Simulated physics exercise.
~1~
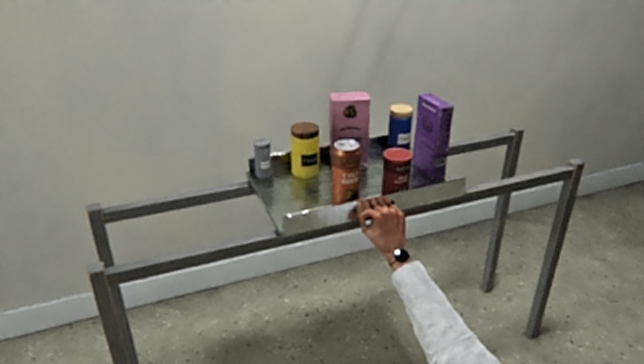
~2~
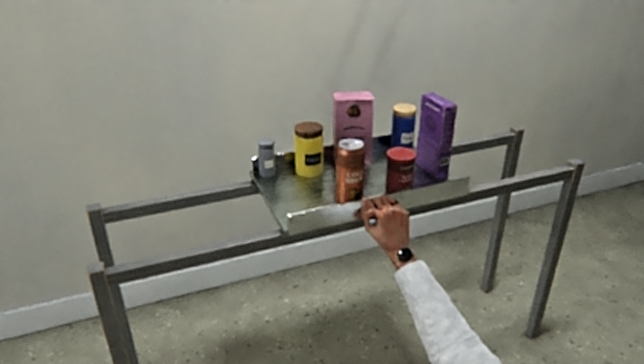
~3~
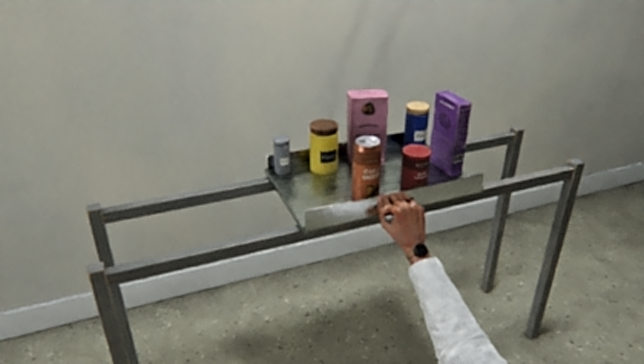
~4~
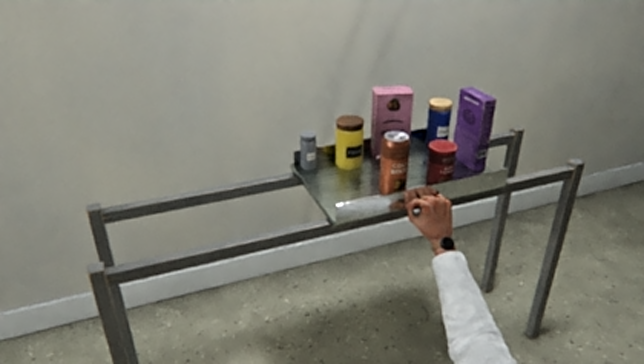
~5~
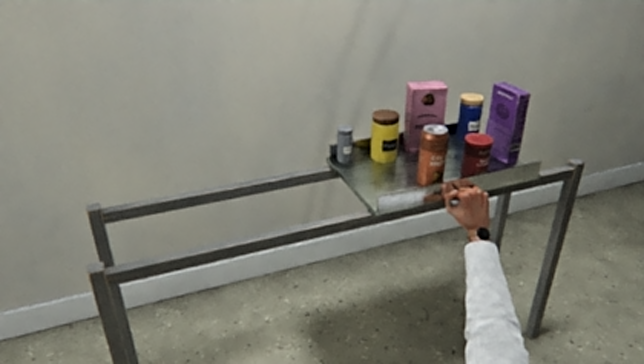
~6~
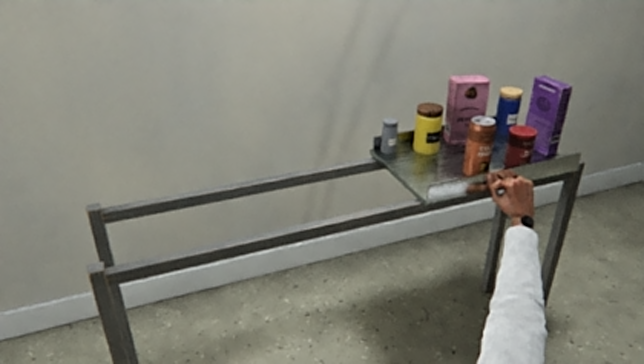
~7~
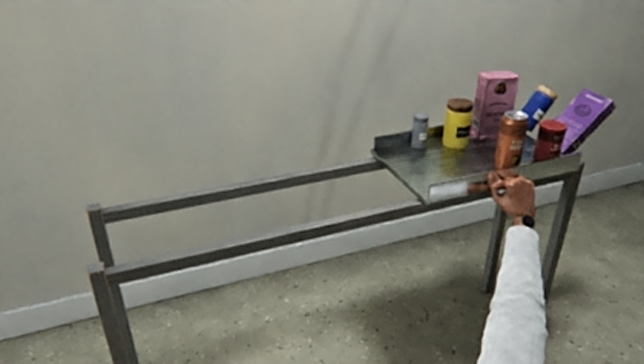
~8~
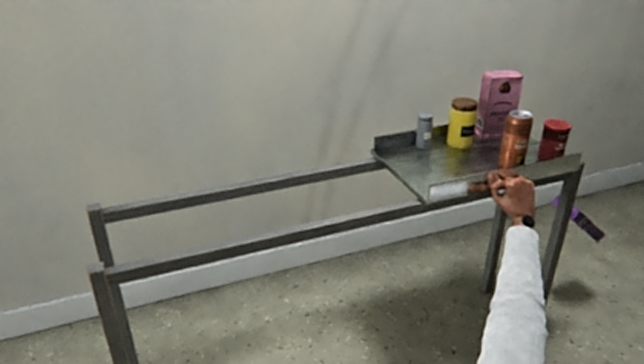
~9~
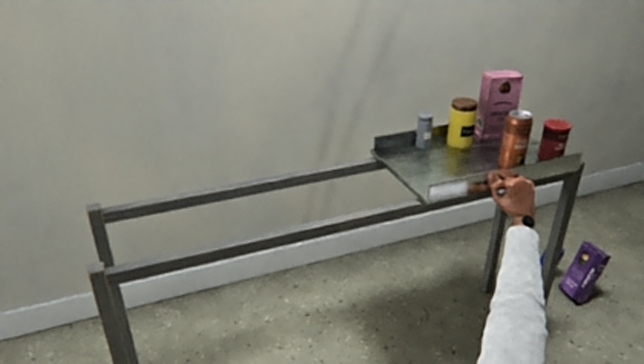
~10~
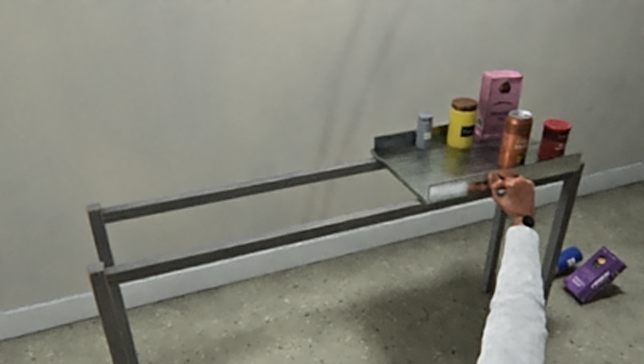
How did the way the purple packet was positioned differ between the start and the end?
At the start the purple packet stood upright on the tray, but by the end it was upside down on the floor.
